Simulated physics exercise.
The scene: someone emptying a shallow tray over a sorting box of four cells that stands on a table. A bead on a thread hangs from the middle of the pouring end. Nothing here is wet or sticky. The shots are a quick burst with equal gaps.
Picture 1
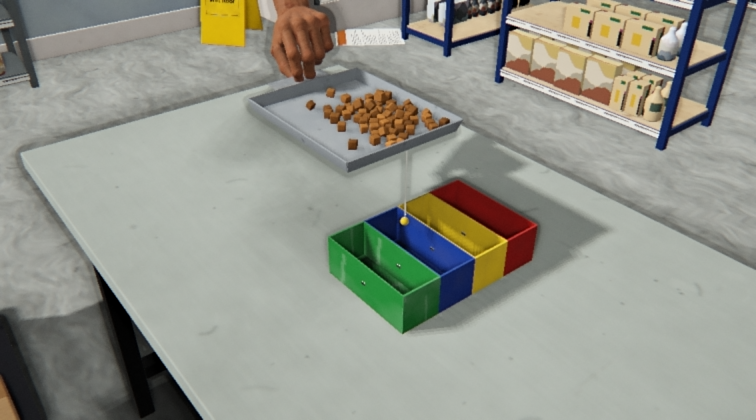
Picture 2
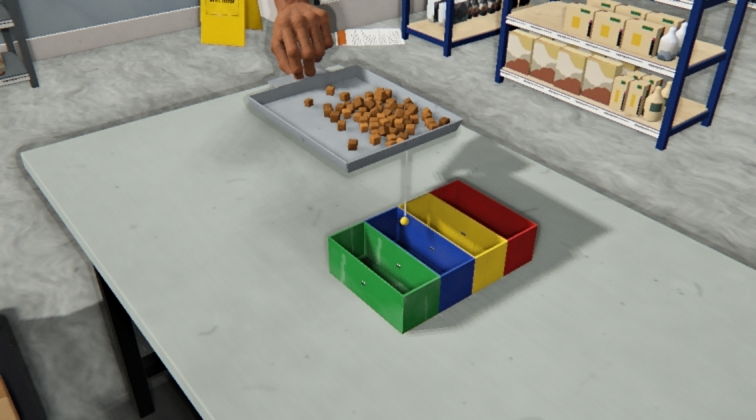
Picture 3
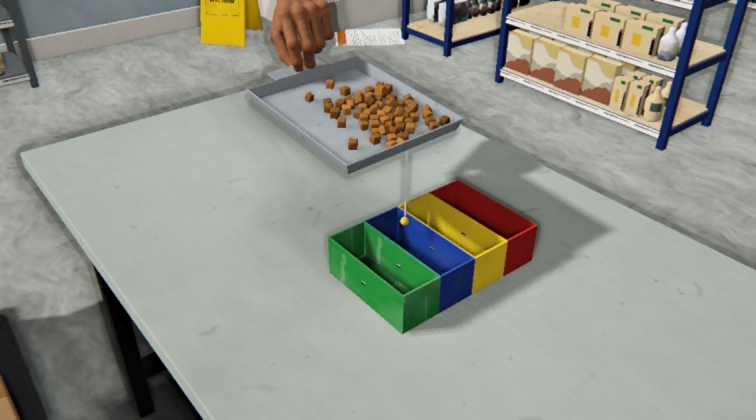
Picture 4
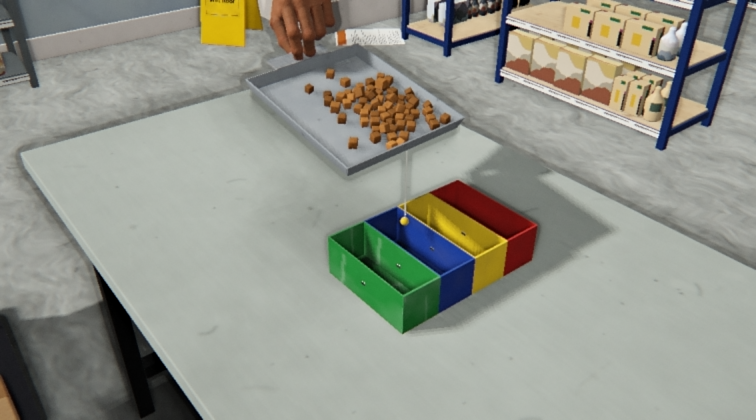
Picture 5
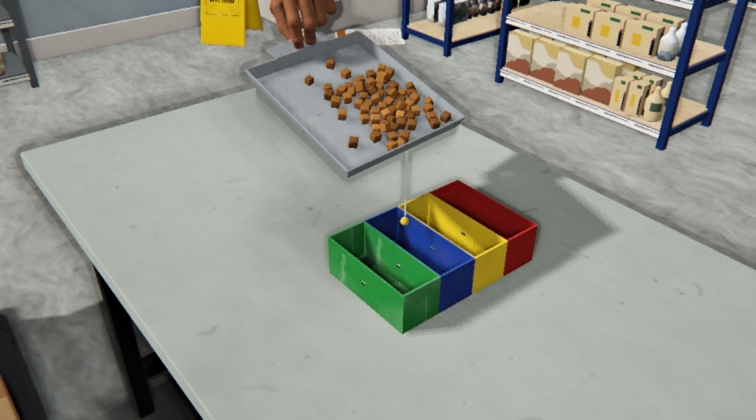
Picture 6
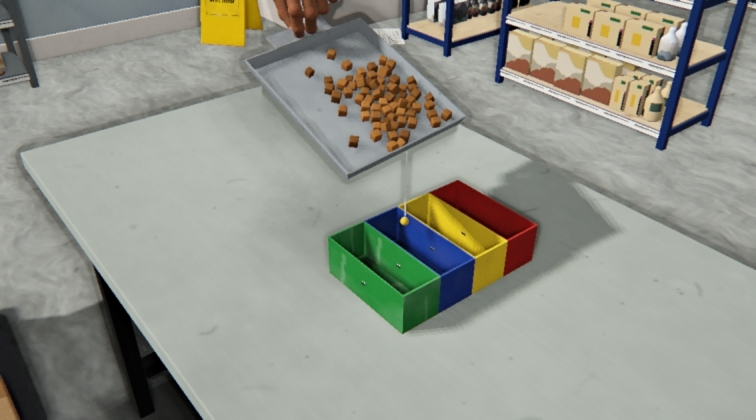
A shallow grey tray of brown sugar cubes is held by a hand above a pale table, seen from above at an angle by a still camera, with stocked shelves behind. Below it sits a box with green, blue, yellow and red cells from left to right, and a yellow bead hangs on a thread. The tray gradually tilts, its near edge lowest at the left corner, while the cubes barely shift.
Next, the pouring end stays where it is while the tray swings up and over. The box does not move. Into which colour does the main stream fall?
Most goes to the green cell.
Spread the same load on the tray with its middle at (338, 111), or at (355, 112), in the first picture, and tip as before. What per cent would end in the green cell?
In turn 50 and 40 in a hundred.
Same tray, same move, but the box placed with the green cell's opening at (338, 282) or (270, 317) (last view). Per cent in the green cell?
In turn 10 and 0 in a hundred.
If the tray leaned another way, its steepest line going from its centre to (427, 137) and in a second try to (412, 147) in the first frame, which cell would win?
In turn: Yellow; yellow.
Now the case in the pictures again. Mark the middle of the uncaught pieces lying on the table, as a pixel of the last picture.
Near (324, 324).
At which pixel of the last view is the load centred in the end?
At about (379, 298).
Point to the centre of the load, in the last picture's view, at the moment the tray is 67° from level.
At about (390, 129).
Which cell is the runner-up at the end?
Next in line is the blue cell.
Soon, tray tipped steeply; nearly all on the tray; a stray few in the green cell.
A while on, tray tipped past a quarter turn; about a third on the tray; a small part in the green cell; about half falling or outside the box.
Towards the end, tray tipped past a quarter turn; about a third in the green cell; about a quarter in the blue cell; a stray few in the yellow cell; about a third falling or outside the box.
Finally, tray tipped past a quarter turn; about a third in the green cell; about a quarter in the blue cell; a stray few in the yellow cell; none in the red cell; about a third outside the box.
